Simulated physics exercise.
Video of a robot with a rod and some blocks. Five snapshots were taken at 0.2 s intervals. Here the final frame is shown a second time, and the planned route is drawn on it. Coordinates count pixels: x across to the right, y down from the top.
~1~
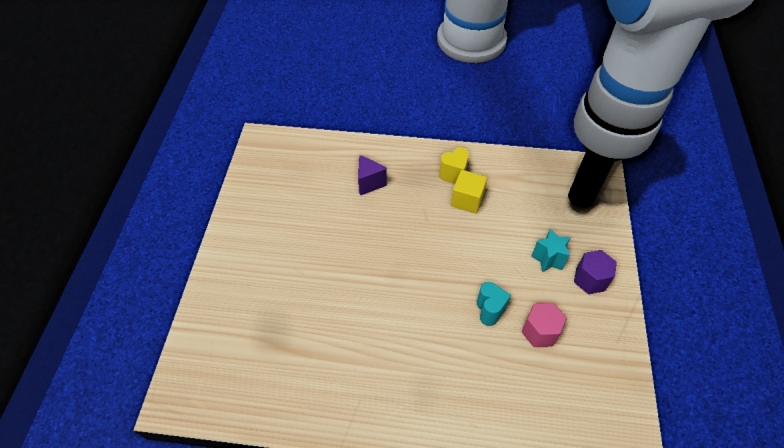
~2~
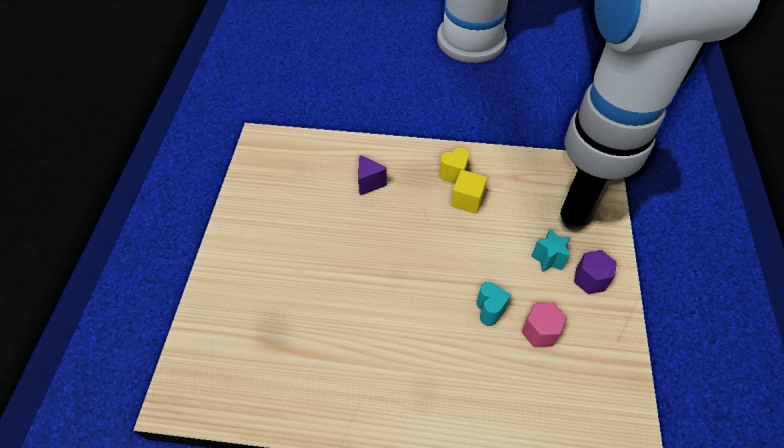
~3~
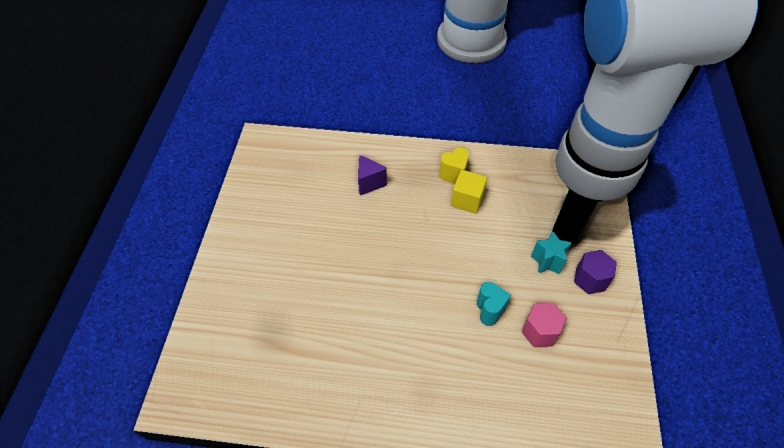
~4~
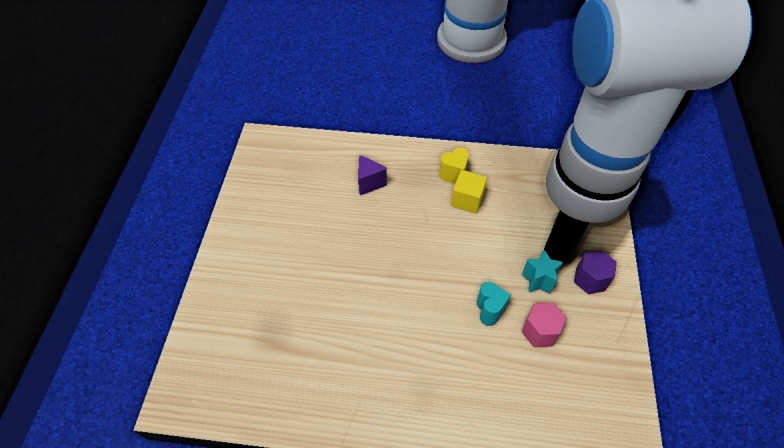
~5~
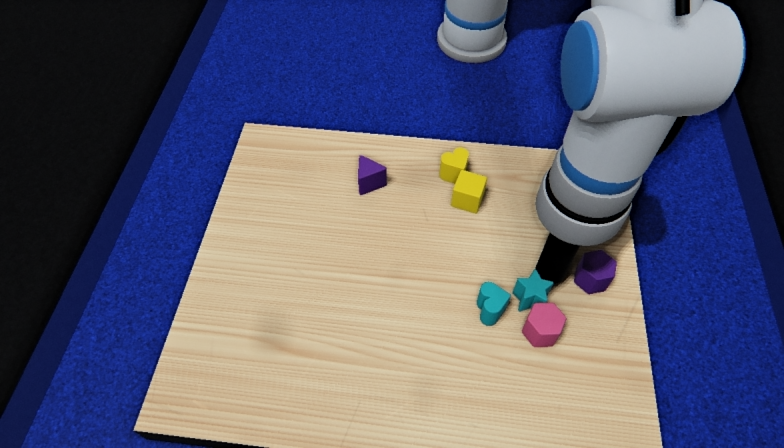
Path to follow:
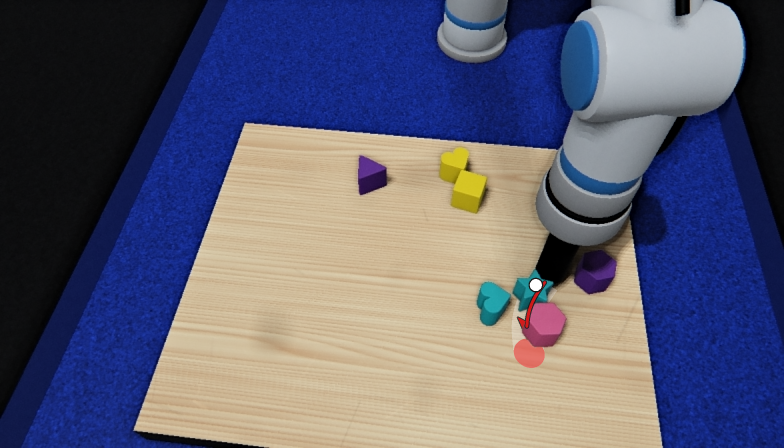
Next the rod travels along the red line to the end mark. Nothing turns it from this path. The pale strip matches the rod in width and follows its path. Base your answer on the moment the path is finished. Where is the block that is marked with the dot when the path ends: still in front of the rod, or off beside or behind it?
Beside or behind, I predict.
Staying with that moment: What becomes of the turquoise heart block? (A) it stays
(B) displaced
The answer is B.
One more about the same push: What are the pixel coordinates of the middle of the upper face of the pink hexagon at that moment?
The middle of its top is at (558, 368).
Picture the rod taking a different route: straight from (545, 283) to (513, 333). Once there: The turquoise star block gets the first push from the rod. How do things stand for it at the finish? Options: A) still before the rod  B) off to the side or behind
My pick is A.
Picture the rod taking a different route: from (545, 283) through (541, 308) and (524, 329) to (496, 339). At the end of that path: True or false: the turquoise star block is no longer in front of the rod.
That statement is not accurate.
The drawn path runs from (545, 283) by way of (532, 302) and (527, 326) to (529, 353); the dot is on the turquoise star block.
The first path, step by step. Halfway along, rod at (533, 304); turquoise heart block at (483, 302), turned 40° clockwise; turquoise star block at (514, 315); pink hexagon at (545, 335), turned 45° anticlockwise.
At the end, rod at (534, 344); turquoise heart block at (480, 305), turned 60° clockwise; turquoise star block at (505, 332), turned 60° clockwise; pink hexagon at (558, 368), turned 90° anticlockwise; purple hexagon not moved.
